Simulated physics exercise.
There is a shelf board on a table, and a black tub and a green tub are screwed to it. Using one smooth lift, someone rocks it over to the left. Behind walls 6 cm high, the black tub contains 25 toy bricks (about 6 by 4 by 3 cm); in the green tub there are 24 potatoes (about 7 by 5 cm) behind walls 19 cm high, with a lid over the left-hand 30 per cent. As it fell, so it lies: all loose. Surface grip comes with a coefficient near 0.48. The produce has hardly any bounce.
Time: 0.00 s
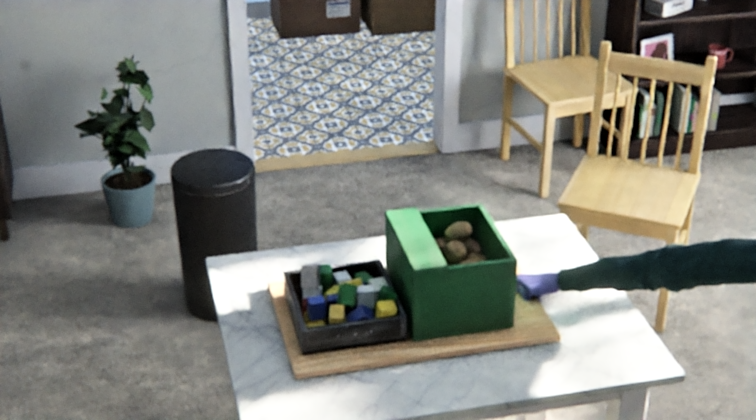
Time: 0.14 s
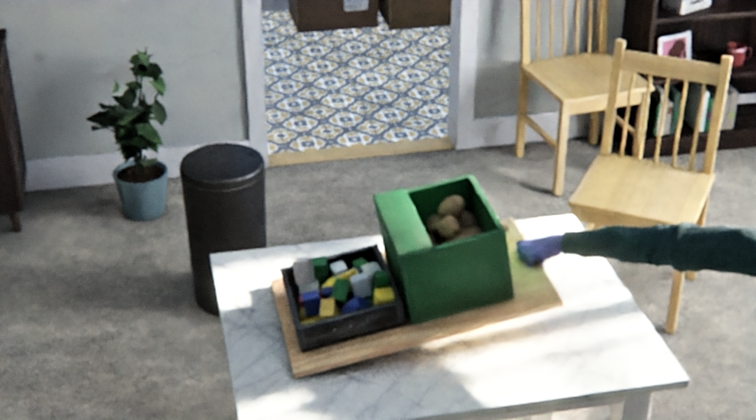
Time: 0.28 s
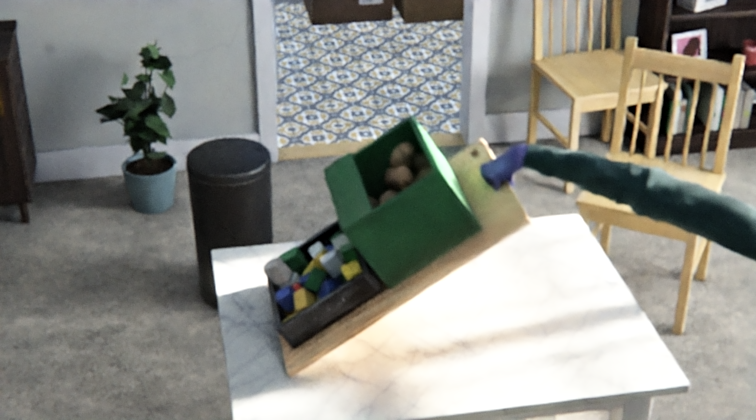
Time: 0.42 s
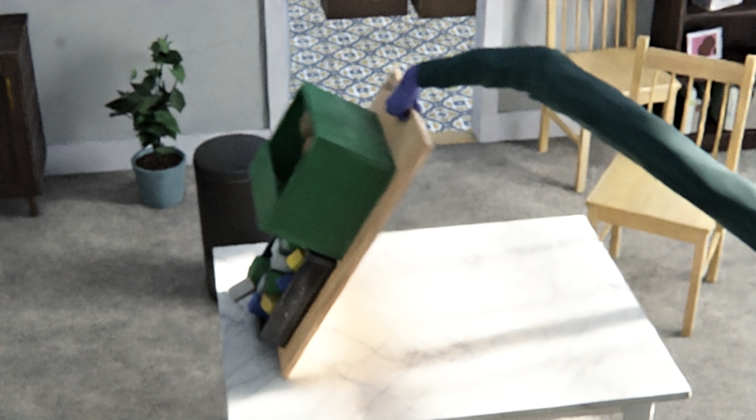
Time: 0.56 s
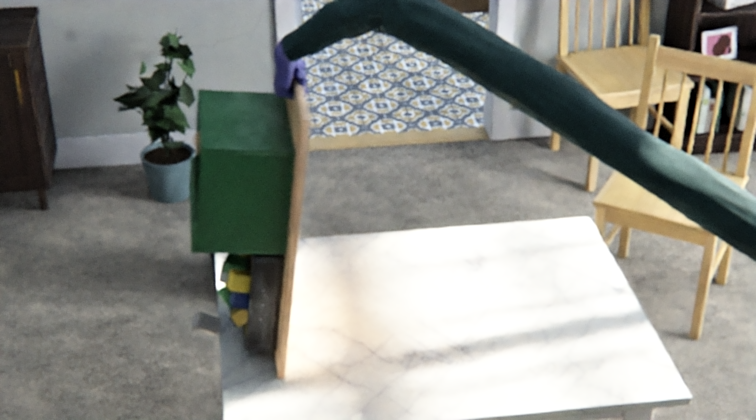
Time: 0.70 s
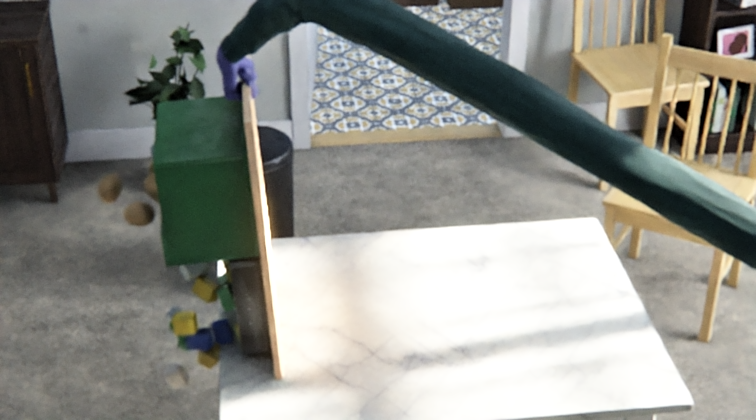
A gloved hand lifting the right end of a board past upright, colored blocks and then potatoes tumbling from black and green tubs.
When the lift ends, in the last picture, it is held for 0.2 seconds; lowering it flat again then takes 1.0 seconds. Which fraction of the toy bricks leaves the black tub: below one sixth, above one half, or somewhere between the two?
I'd guess what escapes is the major part of the load.
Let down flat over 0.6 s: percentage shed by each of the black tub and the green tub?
Then black tub 80, green tub 30 per cent.
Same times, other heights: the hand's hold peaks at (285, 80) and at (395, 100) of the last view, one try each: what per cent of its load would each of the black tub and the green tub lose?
The black tub would lose 80 per cent in the first try and 30 per cent in the second, the green tub 20 and then 0 per cent.
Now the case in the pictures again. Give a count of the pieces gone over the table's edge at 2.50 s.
The total is close to 25.
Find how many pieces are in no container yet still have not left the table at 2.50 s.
Around 1 of them.
After 0.99 s, tilt 91°; the black tub is down by 19 of 25 and the green tub is down by 8 of 24.
After 1.35 s, tilt 53°; the black tub is down by 19 of 25 and the green tub is down by 8 of 24.
After 1.85 s, tilt 1°; the black tub is down by 19 of 25 and the green tub is down by 8 of 24.
Final count (at 2.50 s), the black tub is down by 19 of 25 and the green tub is down by 8 of 24. Asked share, 19 of 25, 76 per cent.
